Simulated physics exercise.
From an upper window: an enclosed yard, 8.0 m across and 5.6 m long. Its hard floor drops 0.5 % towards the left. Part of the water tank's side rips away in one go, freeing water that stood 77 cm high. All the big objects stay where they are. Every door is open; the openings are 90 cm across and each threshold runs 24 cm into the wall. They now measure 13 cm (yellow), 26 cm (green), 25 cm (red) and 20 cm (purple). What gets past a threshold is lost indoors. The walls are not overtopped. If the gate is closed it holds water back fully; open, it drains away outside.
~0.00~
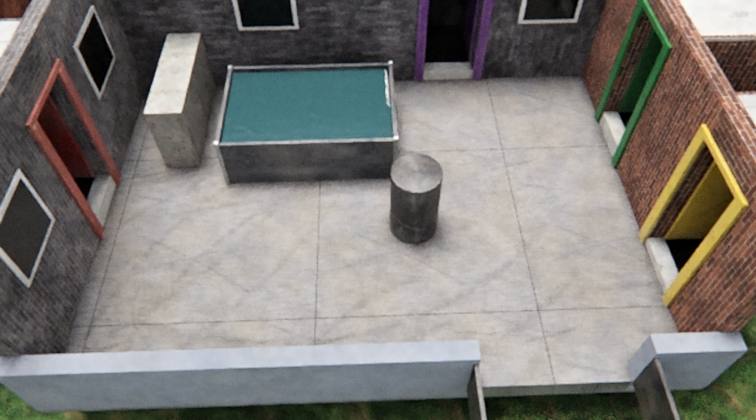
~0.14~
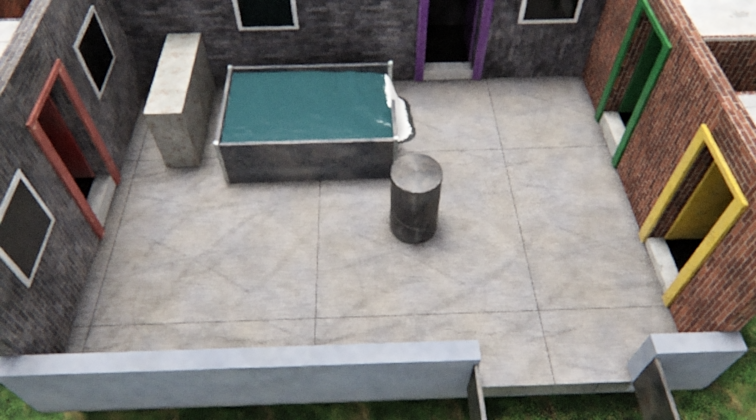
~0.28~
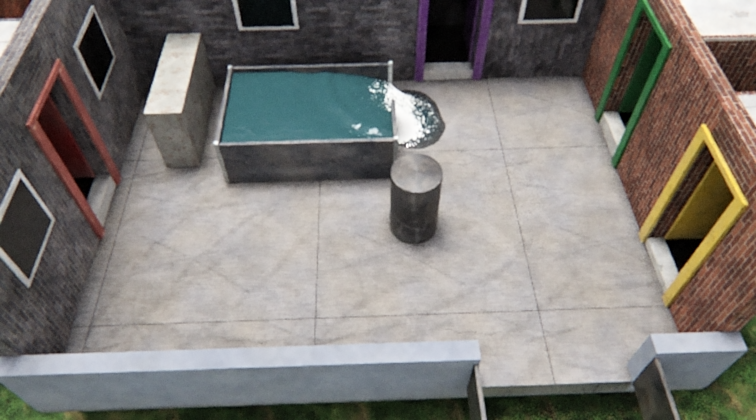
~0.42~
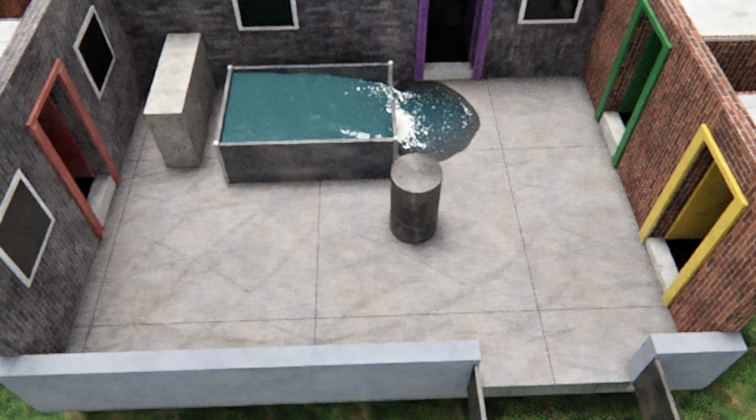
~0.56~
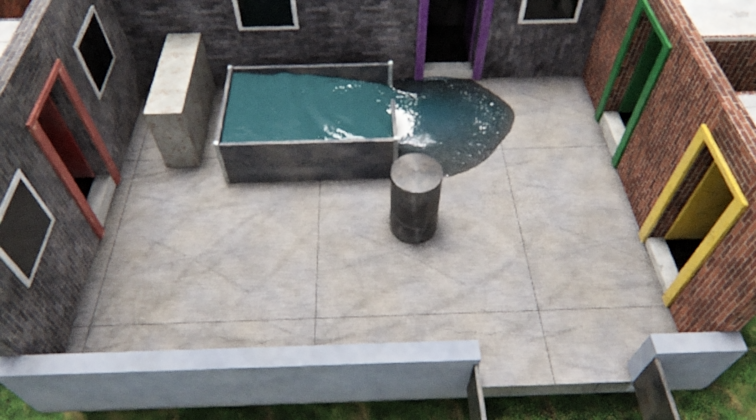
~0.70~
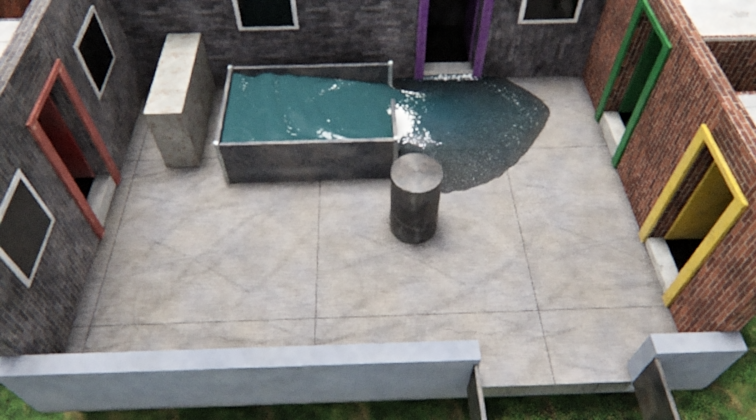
Teal water bursts through the right side of a dark rectangular tank at the back of a walled, paved yard, seen from high above by a still camera. A grey cylinder stands near the centre, a pale block left of the tank, with red, purple, green and yellow doorways around the walls. White froth spills out first, then a dark, glinting pool fans rightward across the floor, past the purple doorway.
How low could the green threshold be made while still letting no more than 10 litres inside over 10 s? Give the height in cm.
At least 25 cm or so.
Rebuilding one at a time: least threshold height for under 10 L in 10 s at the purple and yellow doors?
About 24 cm at purple and 8.0 cm at yellow.
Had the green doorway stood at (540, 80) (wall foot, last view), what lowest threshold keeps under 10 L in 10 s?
About 32 cm.
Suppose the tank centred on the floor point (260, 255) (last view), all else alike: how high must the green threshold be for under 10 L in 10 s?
Some 11.5 cm.
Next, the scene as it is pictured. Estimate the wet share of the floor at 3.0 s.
Some 30 per cent of it.
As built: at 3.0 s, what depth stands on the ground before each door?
Depths in cm: Yellow 12, green 26, red 0, purple 20.
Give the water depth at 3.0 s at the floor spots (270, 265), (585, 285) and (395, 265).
About 0, 5 and 0 cm.
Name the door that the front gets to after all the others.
The red one.
After 1.4 s water covers 25 % of the floor, deepest (50 cm) near (578, 76); 20 cm at the green door, 0 litres in over its 26 cm threshold.
After 3.0 s water covers 30 % of the floor, deepest (39 cm) near (585, 95); 26 cm at the green door, 6 litres in over its 26 cm threshold.
After 10.0 s water covers 90 % of the floor, deepest (12 cm) near (674, 334); 9 cm at the green door, 8 litres in over its 26 cm threshold.
At the green door as built, the water arrived by 1.1 s and peaked near 31 cm at 2.2 s.
Run again over the same 10 s with other heights there, 36 litres in over 21 cm, 3 litres over 28.5 cm. The limit of 10 litres is kept from about 25 cm up.
